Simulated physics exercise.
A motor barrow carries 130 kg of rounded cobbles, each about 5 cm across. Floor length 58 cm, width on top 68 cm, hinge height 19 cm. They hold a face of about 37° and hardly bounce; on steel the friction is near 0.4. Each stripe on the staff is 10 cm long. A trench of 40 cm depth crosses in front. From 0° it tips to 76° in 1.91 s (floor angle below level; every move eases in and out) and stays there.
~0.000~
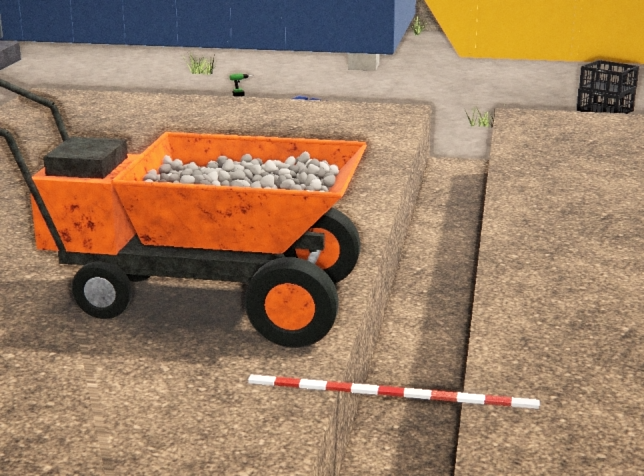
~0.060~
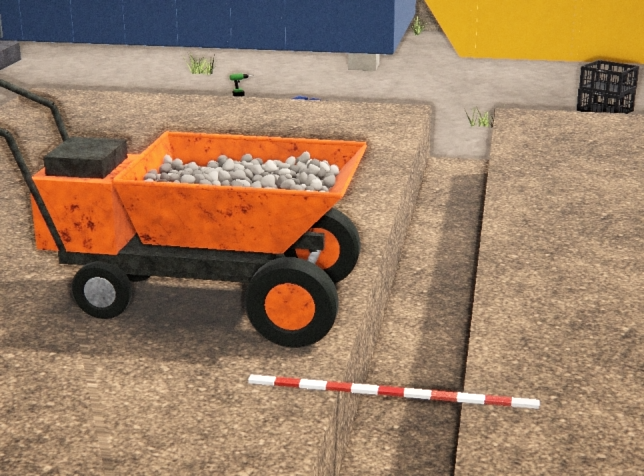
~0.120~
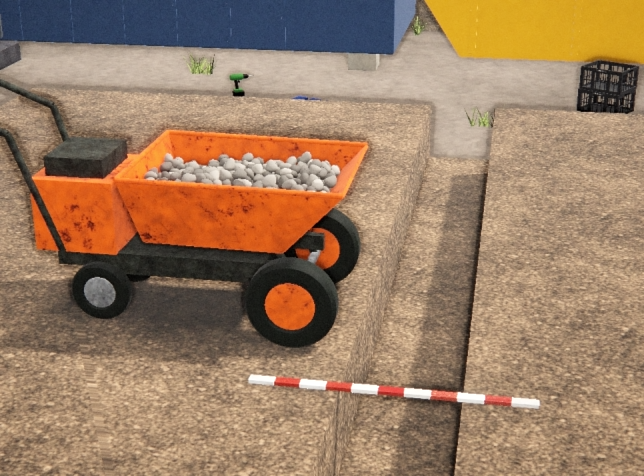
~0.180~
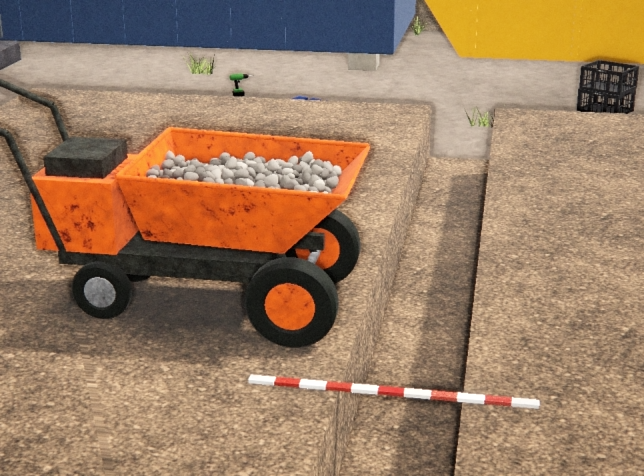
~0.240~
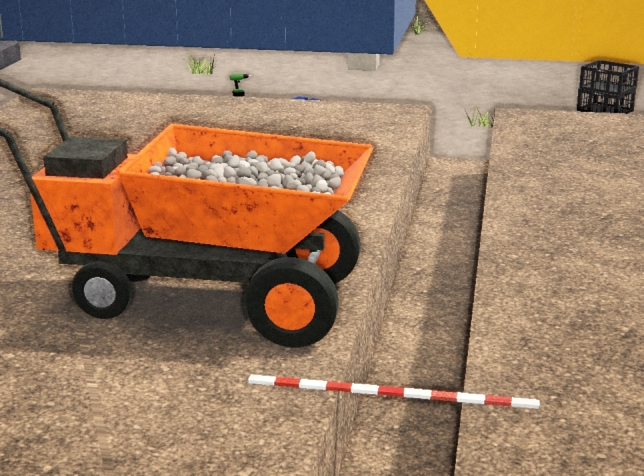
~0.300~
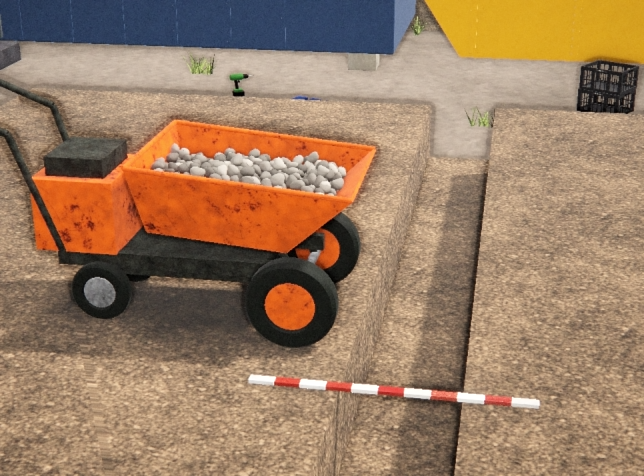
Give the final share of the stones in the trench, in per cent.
Close to 65 in a hundred.
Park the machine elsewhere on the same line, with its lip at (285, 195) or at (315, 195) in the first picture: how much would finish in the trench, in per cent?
Near 100 per cent from the first place, 95 from the second.
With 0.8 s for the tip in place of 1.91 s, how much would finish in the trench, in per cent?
In that case some 55 per cent.
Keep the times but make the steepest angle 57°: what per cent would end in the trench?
In that case some 60 per cent.
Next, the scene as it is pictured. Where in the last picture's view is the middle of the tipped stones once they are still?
Near (451, 387).
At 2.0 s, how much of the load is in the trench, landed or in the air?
About 45 per cent by then.
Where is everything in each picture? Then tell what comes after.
In the first picture, the skip is at 0°, its lip at (341, 196); the top of the load is at (275, 167).
The second picture shows lip at (341, 196), floor tilted 0°, highest stones at (275, 167); the stones move at 0.1 m/s on average.
The third picture shows lip at (343, 197), floor tilted 1°, highest stones at (276, 167); the stones move at 0.1 m/s on average.
In the fourth picture, the skip is at 2°, its lip at (345, 198); the top of the load is at (266, 165); the stones move at 0.2 m/s on average.
In the fifth picture, the skip is at 3°, its lip at (348, 199); the top of the load is at (240, 164); the stones move at 0.2 m/s on average.
The sixth picture shows lip at (352, 201), floor tilted 5°, highest stones at (211, 160); the stones move at 0.3 m/s on average.
After 1.4 s the floor is at 64°; 98 % in the skip, 2 % in the trench; the foremost stones are at (452, 300).
After 2.0 s the floor is at 76°; 25 % in the skip, 44 % in the trench, 32 % past the trench; the foremost stones are at (597, 337).
After 2.4 s the floor is at 76°; 3 % in the skip, 61 % in the trench, 36 % past the trench; the foremost stones are past the picture's edge.
After 4.3 s the floor is at 76°; 0 % in the skip, 65 % in the trench, 35 % past the trench; the foremost stones are past the picture's edge.
